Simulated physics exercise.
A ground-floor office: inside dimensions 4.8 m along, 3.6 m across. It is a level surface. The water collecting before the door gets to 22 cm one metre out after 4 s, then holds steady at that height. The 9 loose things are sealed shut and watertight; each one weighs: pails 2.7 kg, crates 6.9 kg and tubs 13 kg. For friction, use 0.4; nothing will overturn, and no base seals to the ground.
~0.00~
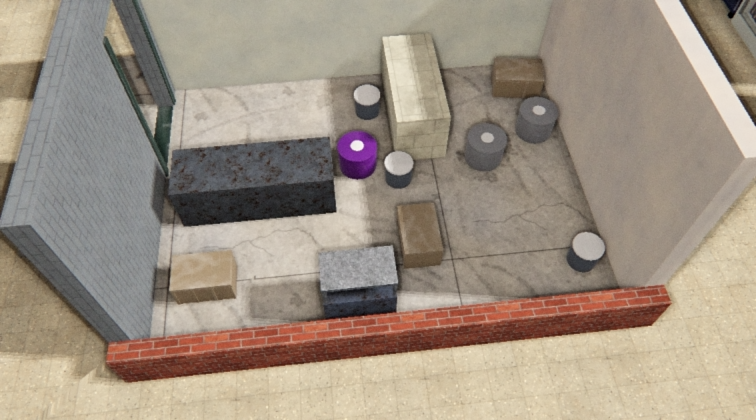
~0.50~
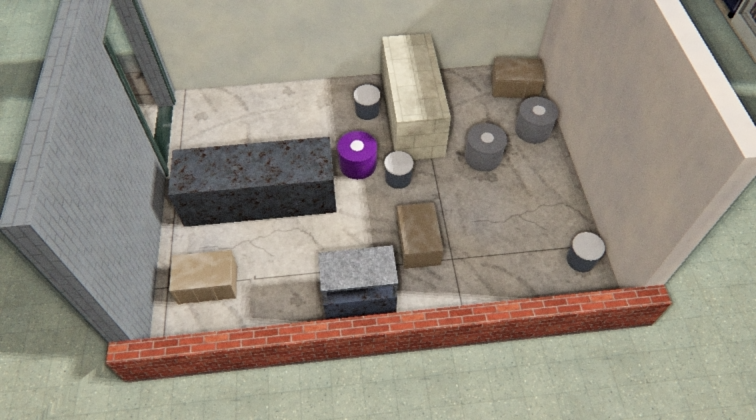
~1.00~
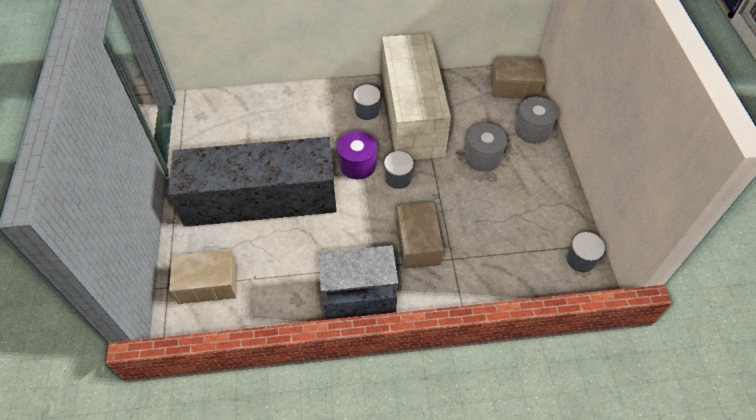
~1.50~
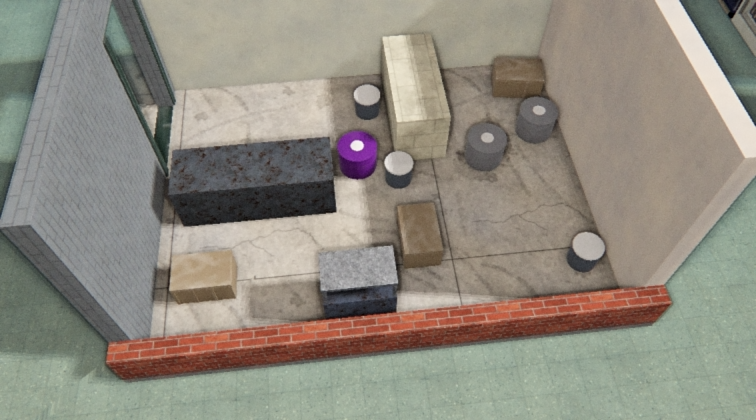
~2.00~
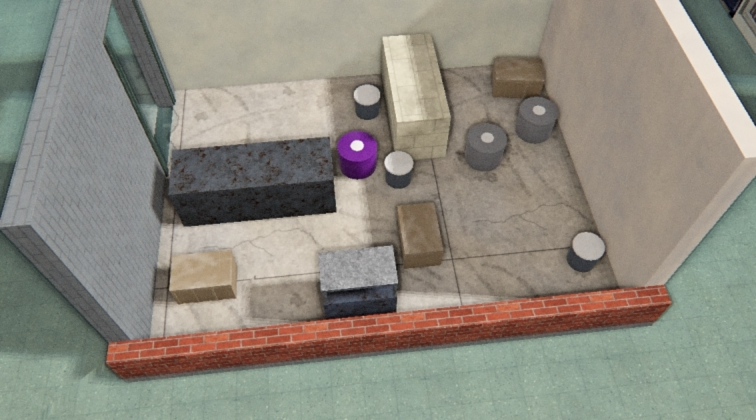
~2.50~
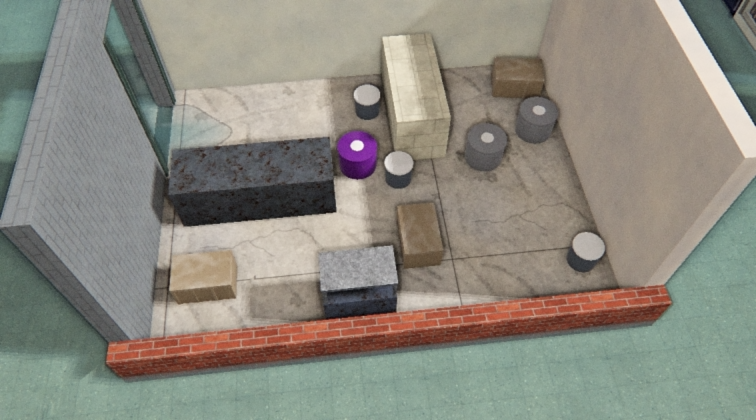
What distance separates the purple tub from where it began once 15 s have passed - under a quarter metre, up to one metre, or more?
The gap is more than one metre.
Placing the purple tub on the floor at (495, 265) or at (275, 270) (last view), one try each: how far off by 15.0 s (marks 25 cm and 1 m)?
First try: It covers a big distance; second try: It scarcely moves.
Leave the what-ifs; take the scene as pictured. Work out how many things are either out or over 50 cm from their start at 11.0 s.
Tally at that time: 6.
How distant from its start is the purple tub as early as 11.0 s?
Shift by then: About 140 cm.
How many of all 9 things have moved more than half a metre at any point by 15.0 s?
Total: 7.
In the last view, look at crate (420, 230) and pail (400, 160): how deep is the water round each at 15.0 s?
About 10 and 8 cm.
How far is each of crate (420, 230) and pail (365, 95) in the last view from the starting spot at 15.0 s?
Respectively 140 and 200 cm.
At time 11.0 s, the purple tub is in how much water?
Around 5 cm.
After 3.5 s the purple tub is near (357, 146), 0.0 m from its start, aground; 0 afloat.
After 6.8 s the purple tub is near (368, 205), 0.8 m from its start, aground; 1 afloat.
After 11.0 s the purple tub is near (367, 250), 1.4 m from its start, aground; 6 afloat.
After 15.0 s the purple tub is near (354, 251), 1.4 m from its start, aground; 8 afloat.
